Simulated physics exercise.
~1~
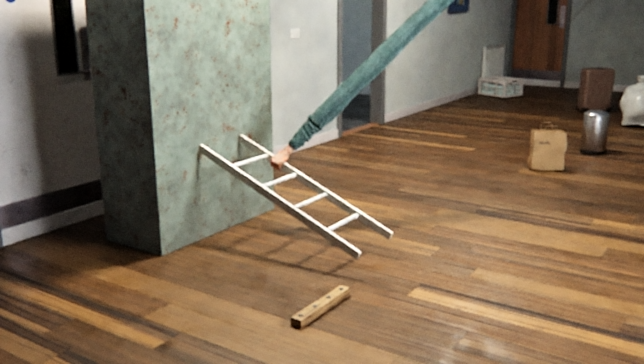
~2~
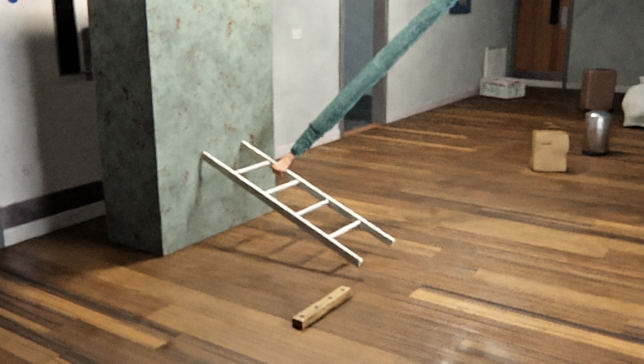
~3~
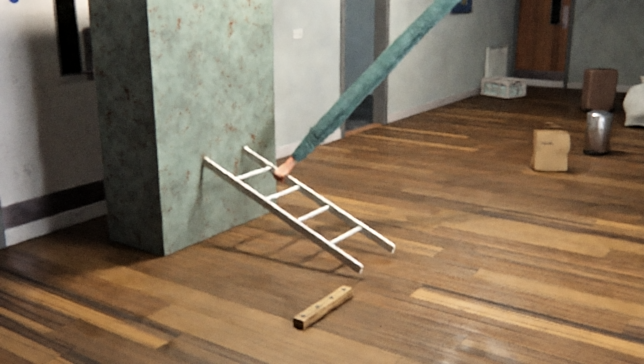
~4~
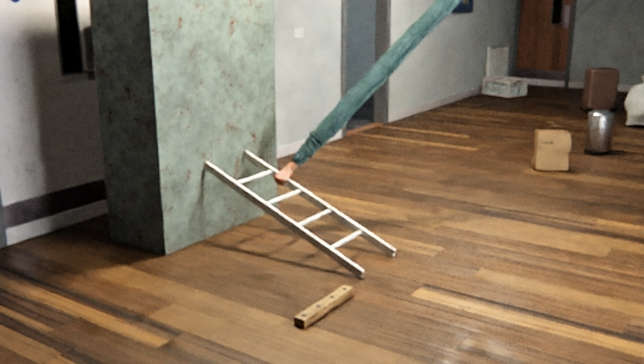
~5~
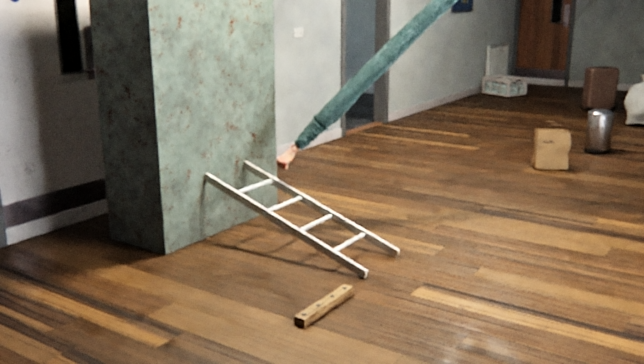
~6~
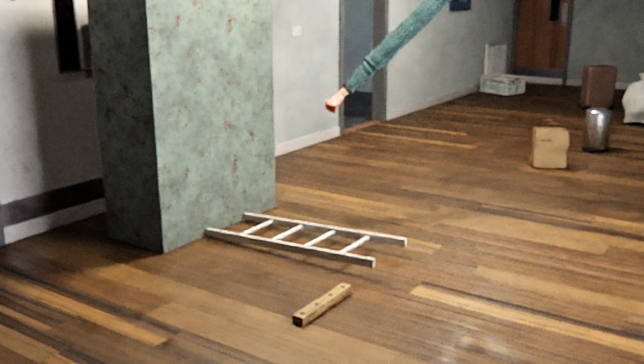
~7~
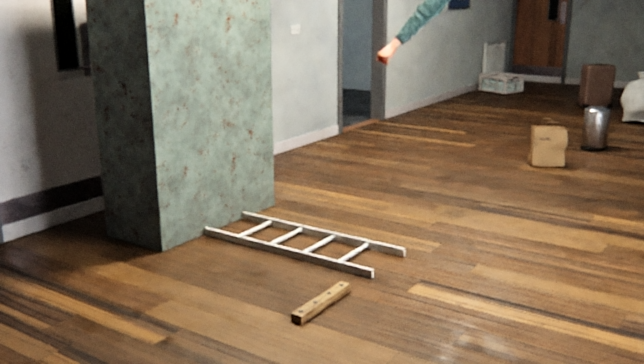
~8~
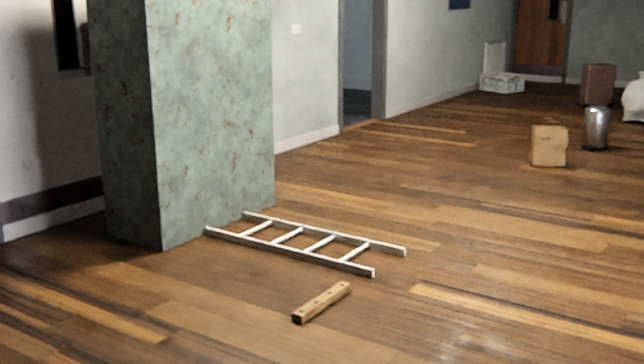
A white ladder leaned at a low slant against a greenish pillar while a hand in a teal sleeve held it, and once the hand let go and drew away, it slid down and ended up flat on the wooden floor.
